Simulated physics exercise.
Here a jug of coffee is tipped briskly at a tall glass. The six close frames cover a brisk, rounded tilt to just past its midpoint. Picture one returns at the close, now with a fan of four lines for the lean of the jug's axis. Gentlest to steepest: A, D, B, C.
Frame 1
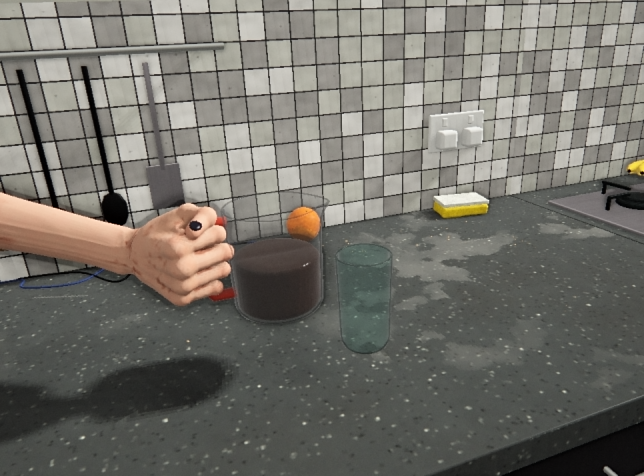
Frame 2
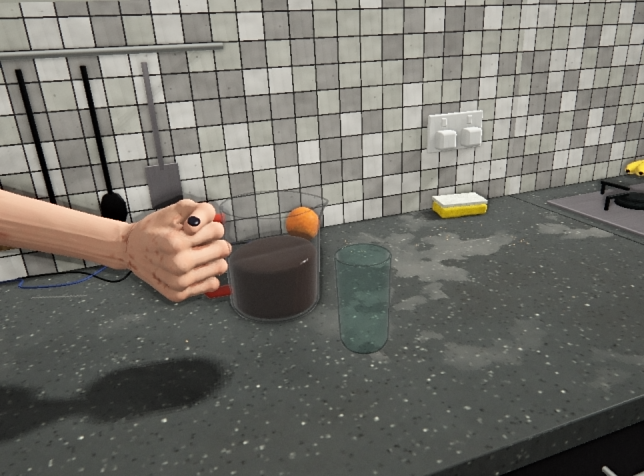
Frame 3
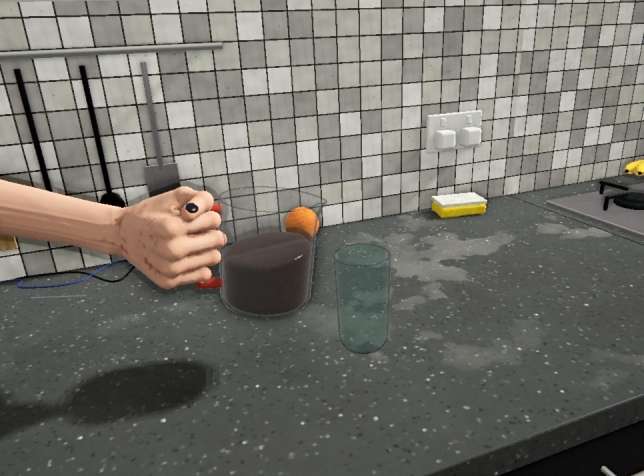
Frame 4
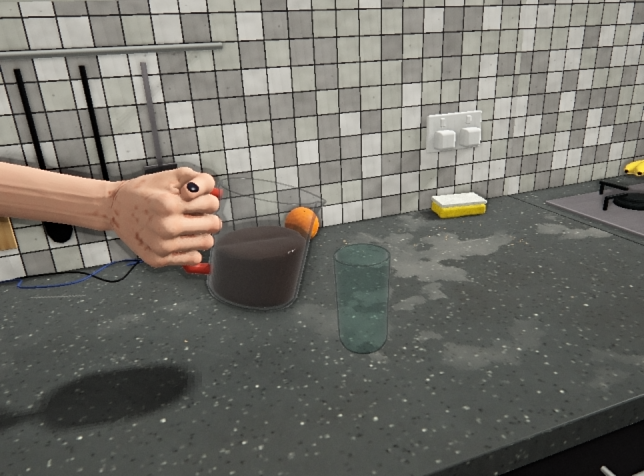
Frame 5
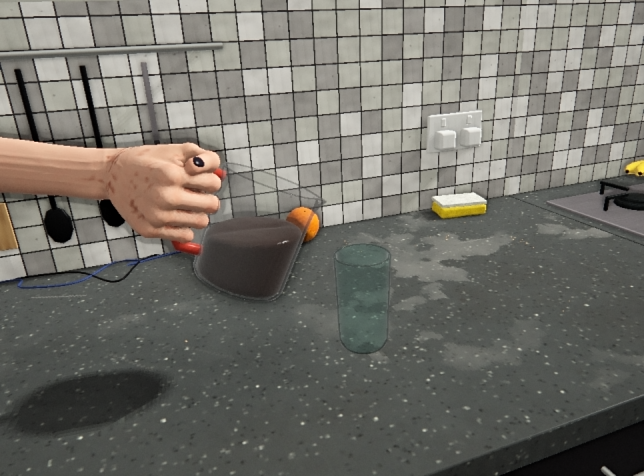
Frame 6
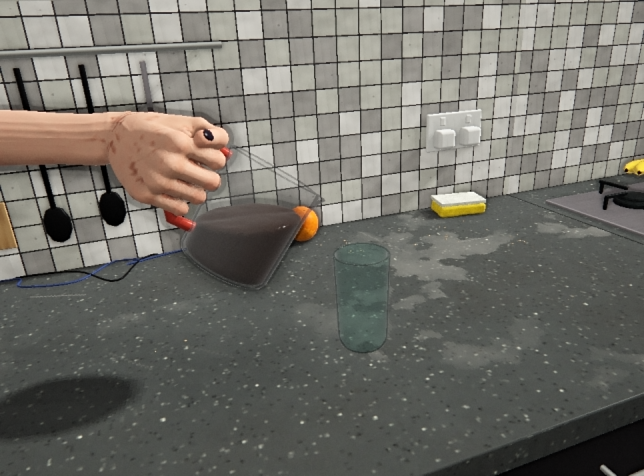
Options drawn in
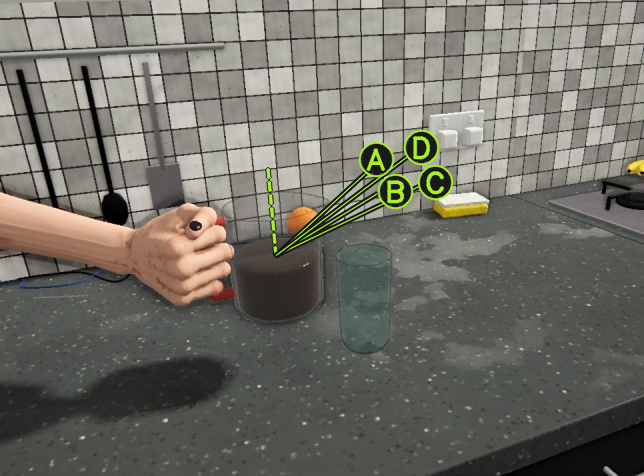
In this clip, a hand holds a clear jug of dark liquid by its red handle beside a tall greenish glass on a speckled counter, then moves slightly left and rises, tilting the jug rightward toward the glass.
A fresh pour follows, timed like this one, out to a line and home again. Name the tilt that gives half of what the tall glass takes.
Best: B.
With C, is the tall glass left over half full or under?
Over half.
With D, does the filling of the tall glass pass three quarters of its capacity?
No, less.
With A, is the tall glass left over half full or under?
Under.
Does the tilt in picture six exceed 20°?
Yes, it does.
On the marked copy, A at (365, 173); B at (377, 193); C at (418, 186); D at (407, 156).
With A, the tall glass ends with about 14 % of what it can hold.
With B, the tall glass ends with about 49 % of what it can hold.
With C, the tall glass ends with about 68 % of what it can hold.
With D, the tall glass ends with about 30 % of what it can hold.
